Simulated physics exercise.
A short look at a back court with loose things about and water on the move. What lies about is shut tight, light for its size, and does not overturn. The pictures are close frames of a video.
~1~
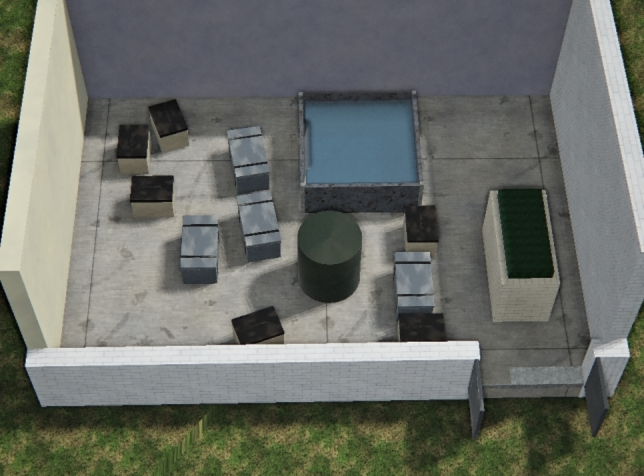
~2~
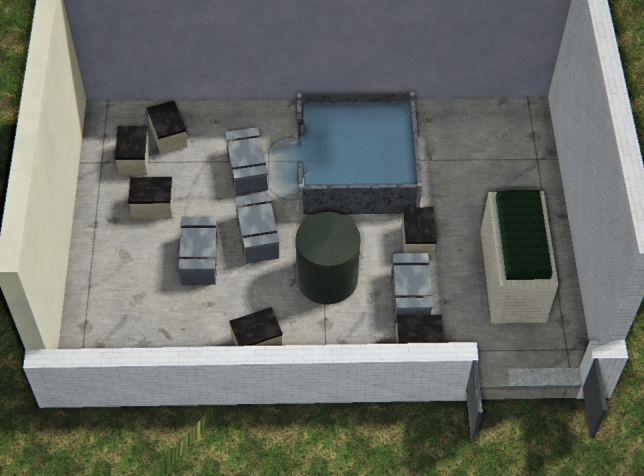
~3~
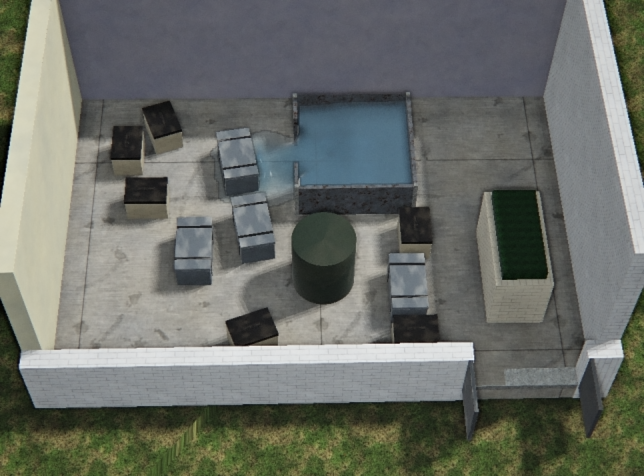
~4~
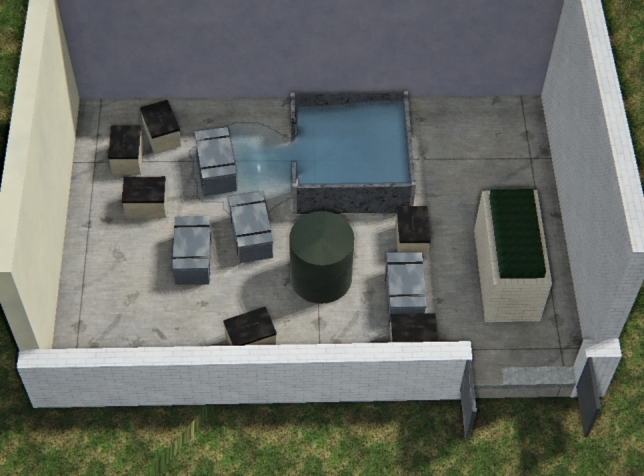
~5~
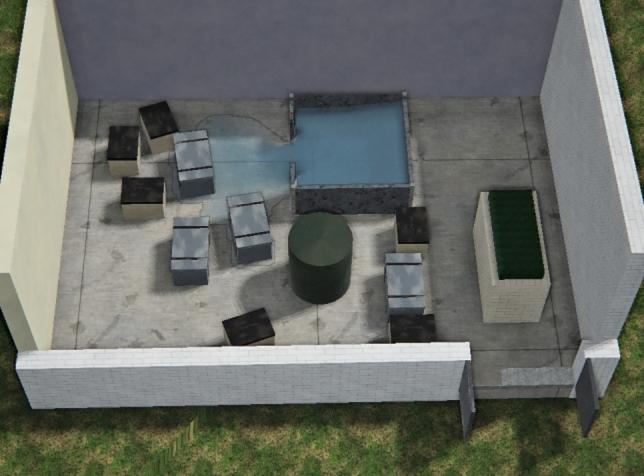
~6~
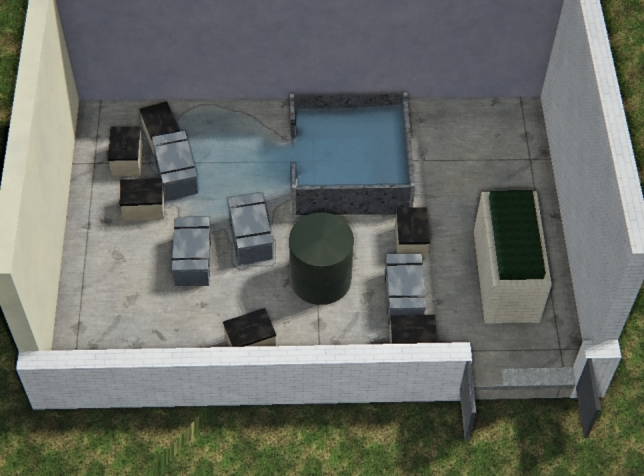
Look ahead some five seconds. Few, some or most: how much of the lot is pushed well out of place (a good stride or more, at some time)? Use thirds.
That comes to from one to two thirds.
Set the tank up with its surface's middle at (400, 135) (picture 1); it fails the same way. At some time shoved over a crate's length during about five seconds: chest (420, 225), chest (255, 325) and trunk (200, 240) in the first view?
One after the other: Under that, never so far, shifted that much.
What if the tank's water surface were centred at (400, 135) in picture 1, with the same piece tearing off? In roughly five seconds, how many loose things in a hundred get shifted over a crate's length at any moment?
Near 60 in a hundred.
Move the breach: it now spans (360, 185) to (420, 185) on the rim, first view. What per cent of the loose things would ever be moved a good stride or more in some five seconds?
Close to 30 %.
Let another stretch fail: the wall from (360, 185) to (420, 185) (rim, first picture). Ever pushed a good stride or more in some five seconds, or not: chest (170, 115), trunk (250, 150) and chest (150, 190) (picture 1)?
In turn: Short of that, no, not that far.
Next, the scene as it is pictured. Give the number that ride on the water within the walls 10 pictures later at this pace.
It comes to 4.
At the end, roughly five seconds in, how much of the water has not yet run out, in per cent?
I make it 100 per cent.
A moment on, 1 of 10 are well off their spots; 1 afloat.
Next, 4 of 10 are well off their spots; 4 afloat.
Later, 2 of 10 are well off their spots; 4 afloat.
In the end, 3 of 10 are well off their spots, and 4 have been at some point; 4 afloat.
